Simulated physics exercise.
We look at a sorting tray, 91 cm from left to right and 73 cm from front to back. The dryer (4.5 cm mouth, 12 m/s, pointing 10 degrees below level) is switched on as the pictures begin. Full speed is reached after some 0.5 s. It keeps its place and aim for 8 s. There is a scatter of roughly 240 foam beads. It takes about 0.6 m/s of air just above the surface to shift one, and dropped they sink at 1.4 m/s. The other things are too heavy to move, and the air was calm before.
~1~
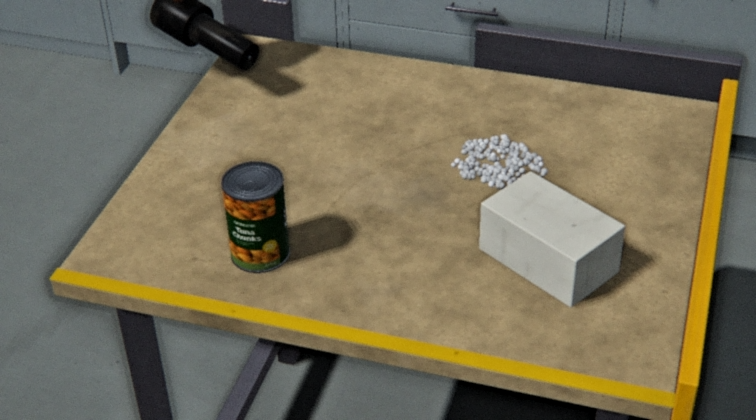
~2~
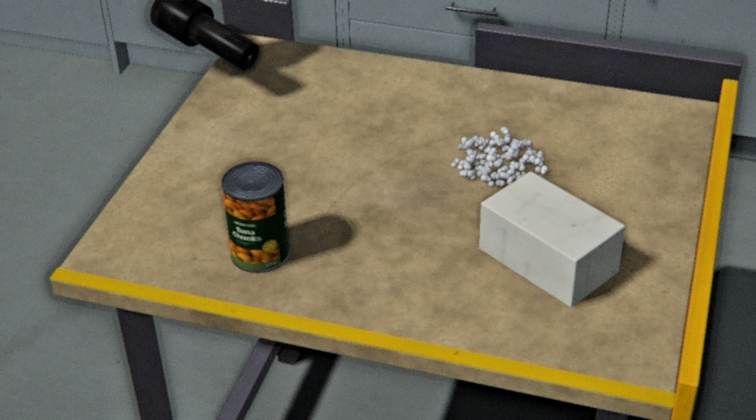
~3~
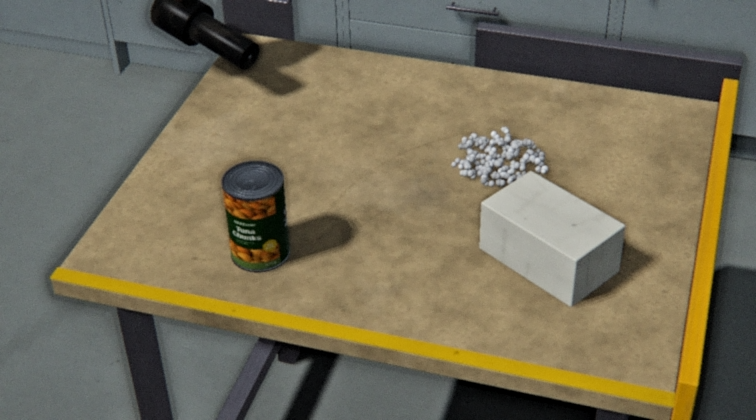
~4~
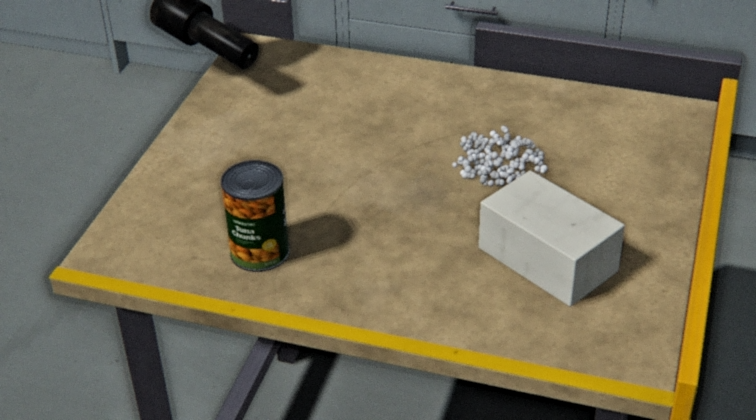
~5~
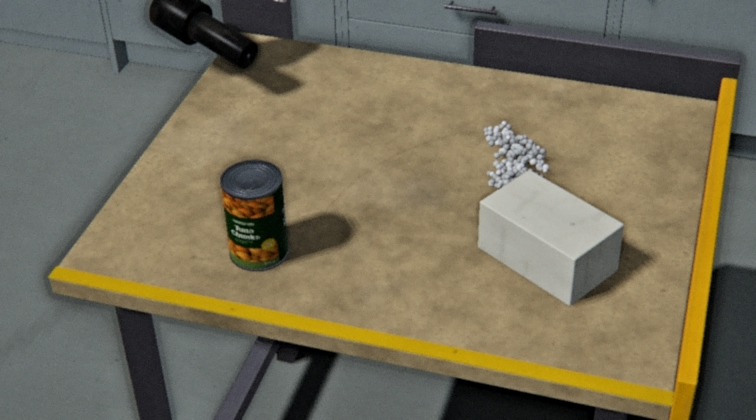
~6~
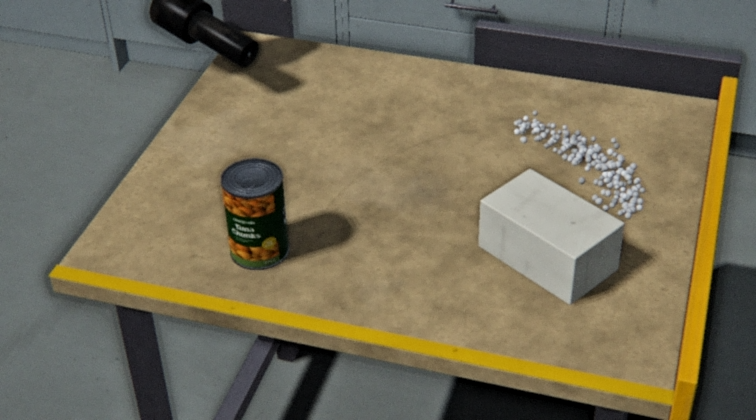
A tan sorting tray with yellow edging along its front and right sides stands before grey cabinets, seen from above at an angle. A black dryer points in from the upper left, a green-and-orange tin stands at left, and white foam beads lie behind a pale block at right. The beads sit still at first, then bunch rightward and stream behind the block in a curved band, while everything else stays put.
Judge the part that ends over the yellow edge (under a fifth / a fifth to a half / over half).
Of the foam beads, less than a fifth end over the yellow edge.
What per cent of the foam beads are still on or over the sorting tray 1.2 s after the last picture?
Some 100 per cent.
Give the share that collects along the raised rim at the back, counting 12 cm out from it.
Near 100 %.
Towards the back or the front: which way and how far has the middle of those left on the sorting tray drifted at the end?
To the back, by about 25 cm.
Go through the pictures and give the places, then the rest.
In the first picture, the middle of the foam beads is near (498, 160), none has stirred yet and the mouth of the dryer is at (250, 58).
In the second picture, the middle of the foam beads is near (498, 158), none has stirred yet and the yellow edge is centred on (341, 340).
In the third picture, the middle of the foam beads is near (498, 157), none has stirred yet, the top of a block is at (553, 213) and the top of a tin is at (253, 179).
In the fourth picture, the middle of the foam beads is near (497, 159) and none has stirred yet.
In the fifth picture, the middle of the foam beads is near (517, 154), the farthest in sight from the dryer is at (545, 171) and about 55 % have left their places.
In the sixth picture, the middle of the foam beads is near (596, 159), the farthest in sight from the dryer is at (639, 209) and all have left their places.
Then, 1.2 s after the last picture the count stands so, 3 % are over the yellow edge; the middle of those still in play is near (716, 93).
Then, 2.1 s after the last picture the count stands so, 3 % are over the yellow edge; the middle of those still in play is near (715, 88).
Then, 4.0 s after the last picture the count stands so, 3 % are over the yellow edge; the middle of those still in play is near (715, 88).
Then, 7.6 s after the last picture, at the end, 3 % are over the yellow edge; the middle of those still in play is near (715, 88).
